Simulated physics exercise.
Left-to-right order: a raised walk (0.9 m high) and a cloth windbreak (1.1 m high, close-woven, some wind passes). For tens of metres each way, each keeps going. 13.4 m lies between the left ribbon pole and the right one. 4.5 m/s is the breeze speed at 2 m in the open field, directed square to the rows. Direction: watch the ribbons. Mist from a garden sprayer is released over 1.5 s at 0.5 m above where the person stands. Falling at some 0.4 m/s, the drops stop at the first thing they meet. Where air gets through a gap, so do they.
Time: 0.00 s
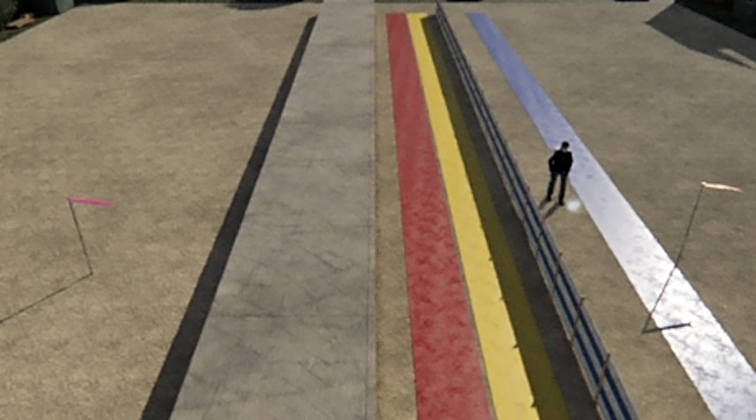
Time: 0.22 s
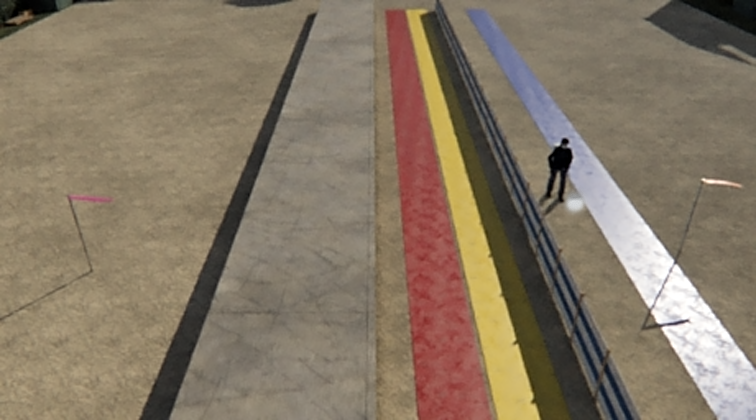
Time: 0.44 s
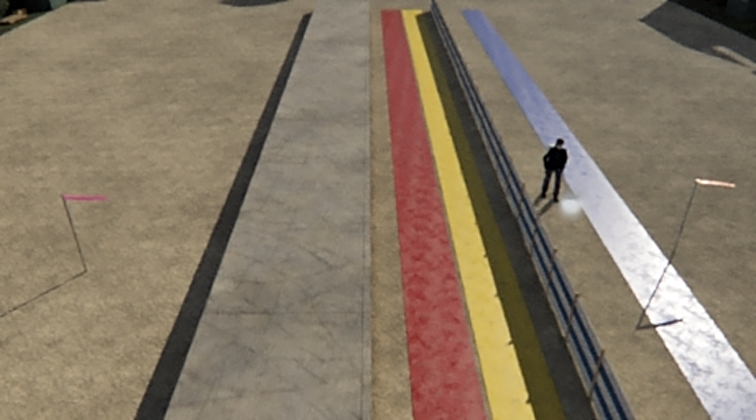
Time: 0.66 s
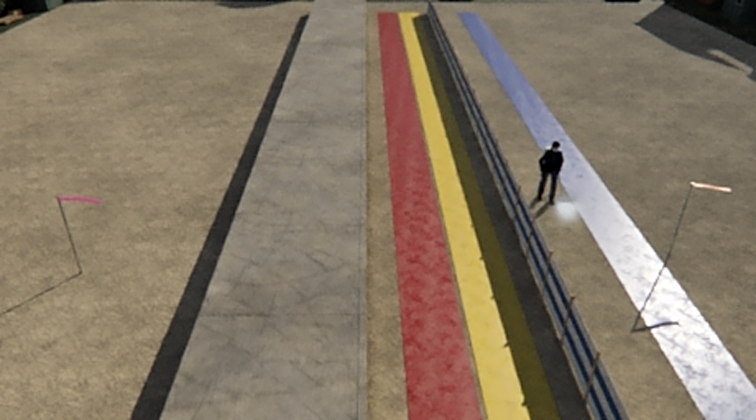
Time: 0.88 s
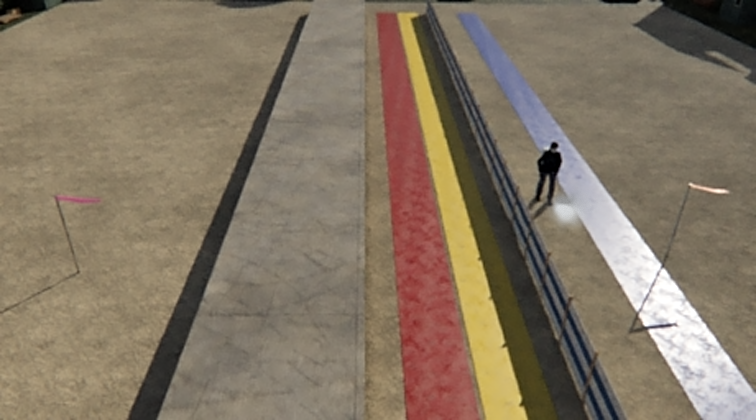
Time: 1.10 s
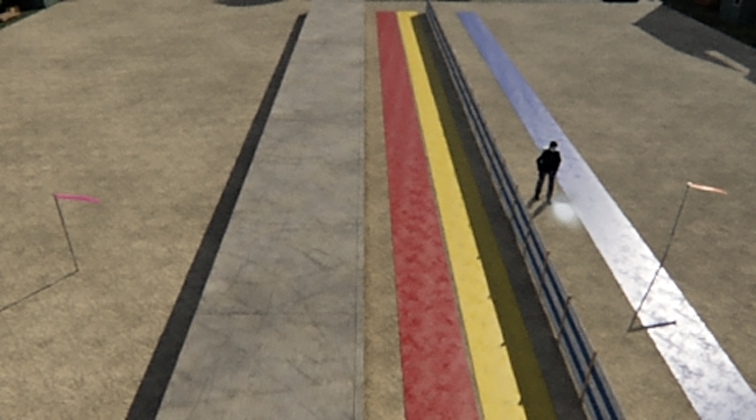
A dark-clothed person stood still between the fence and the pale blue strip while a small white puff of mist beside them spread slightly, and ribbons on two poles streamed to the right.
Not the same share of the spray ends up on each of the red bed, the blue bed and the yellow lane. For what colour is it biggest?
The blue one gets the largest share.
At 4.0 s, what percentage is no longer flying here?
Roughly 80 %.
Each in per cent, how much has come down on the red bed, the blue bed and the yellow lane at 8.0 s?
I'd estimate near 0 % on red, 20 % on blue and 0 % on yellow.
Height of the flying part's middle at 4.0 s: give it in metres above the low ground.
Roughly 0.6 m up.
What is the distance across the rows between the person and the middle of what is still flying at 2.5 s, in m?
Around 0.5 metres.
After 2.5 s, 53 % is in the air or yet to come; 0 % lies on the red bed, 6 % on the blue bed and 0 % on the yellow lane; the middle of what still flies is 0.4 m above the low ground, near (583, 208).
After 4.0 s, 22 % is in the air or yet to come; 0 % lies on the red bed, 17 % on the blue bed and 0 % on the yellow lane; the middle of what still flies is 0.5 m above the low ground, near (643, 204).
After 8.0 s, 4 % is in the air or yet to come; 0 % lies on the red bed, 21 % on the blue bed and 0 % on the yellow lane.
After 20.0 s, 0 % is in the air or yet to come; 0 % lies on the red bed, 21 % on the blue bed and 0 % on the yellow lane.
After 45.0 s, 0 % is in the air or yet to come; 0 % lies on the red bed, 21 % on the blue bed and 0 % on the yellow lane.
